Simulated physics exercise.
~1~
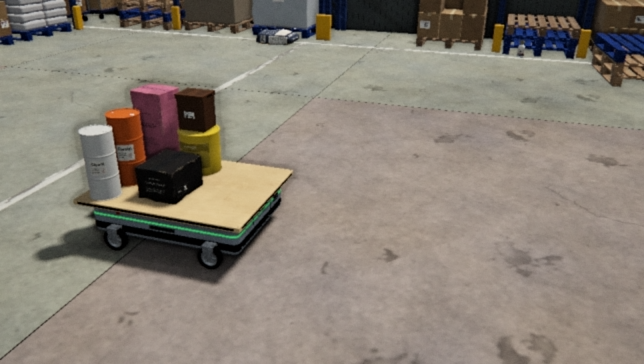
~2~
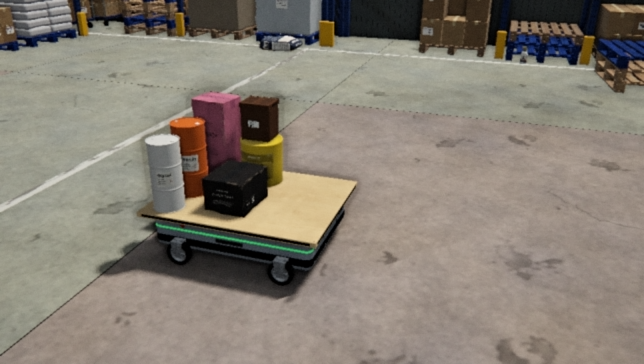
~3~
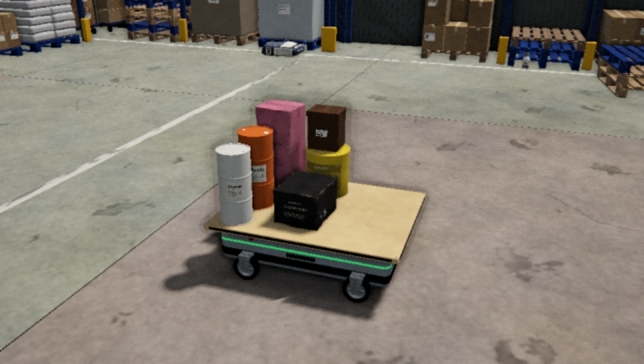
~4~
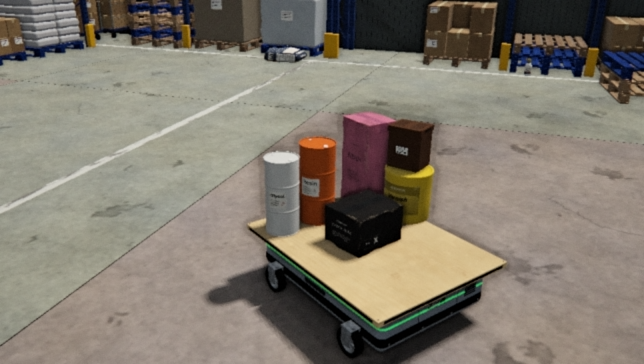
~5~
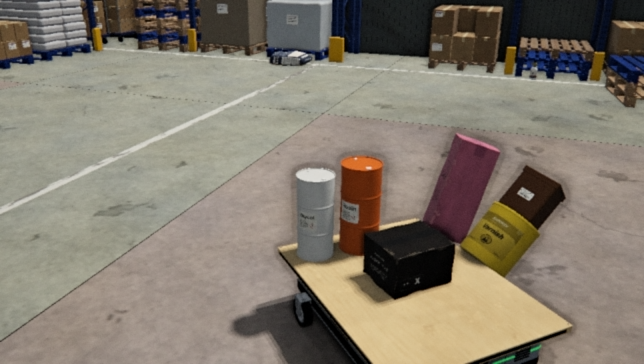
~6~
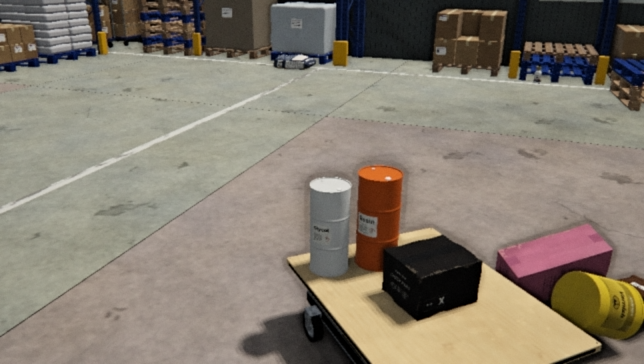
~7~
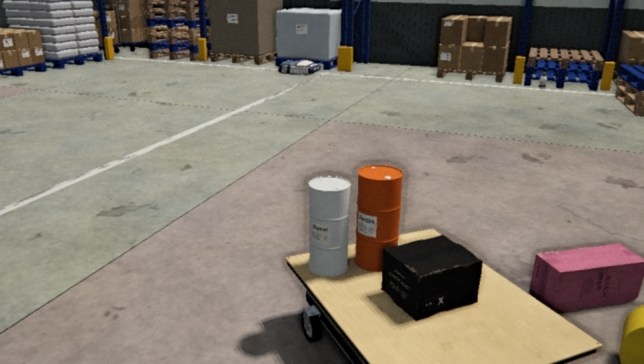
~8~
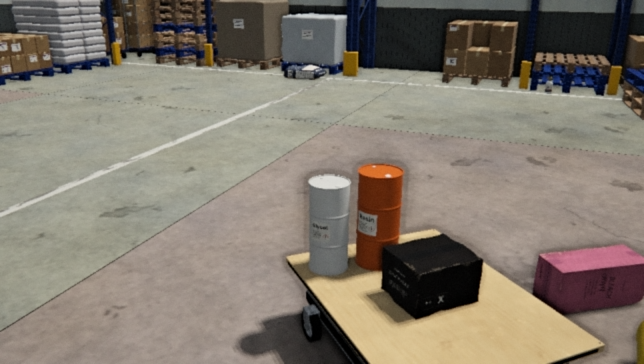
At the start, a flat cart on a warehouse floor carries a white drum, an orange drum, a tall pink box, a brown box, a yellow drum and a black box. It rolls to the right and toward the viewer with its load upright, then begins to turn. As it swings round, the pink box, brown box and yellow drum tip over the right side, while the black box shifts slightly. The pink box and yellow drum land beyond the deck, and the brown box leaves view. The cart ends at rest, still holding the upright white and orange drums and the black box.
